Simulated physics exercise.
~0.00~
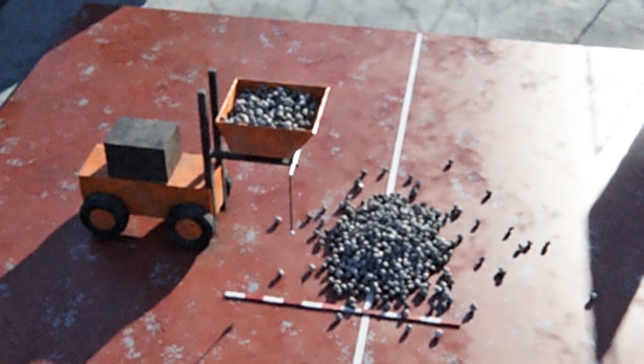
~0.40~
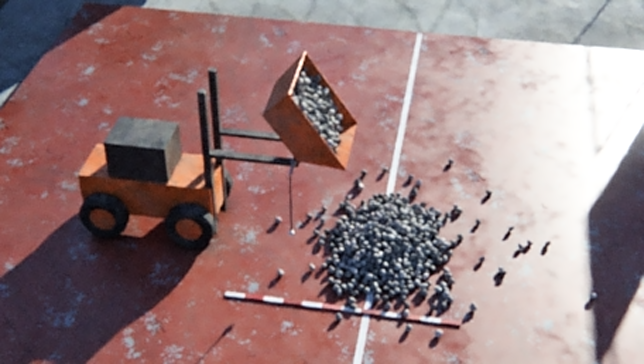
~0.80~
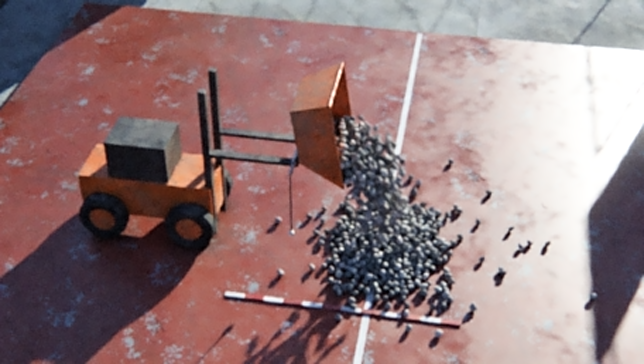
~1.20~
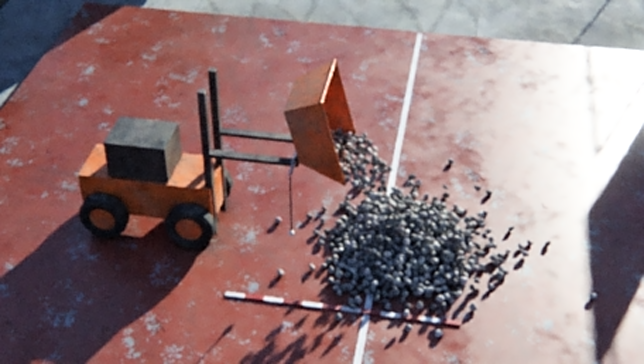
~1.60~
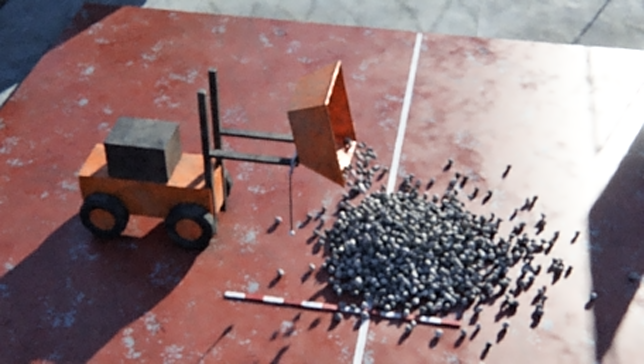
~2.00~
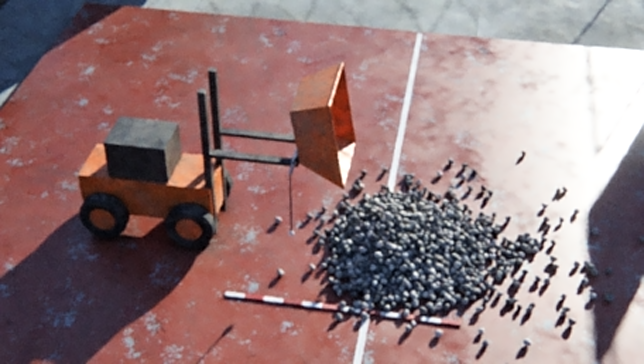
The orange skip on a small fork truck tipped steeply forward and poured its grey stones onto the loose heap below, jerked slightly as the last ones fell, and ended empty, with the heap wider and spread farther right across the white line.
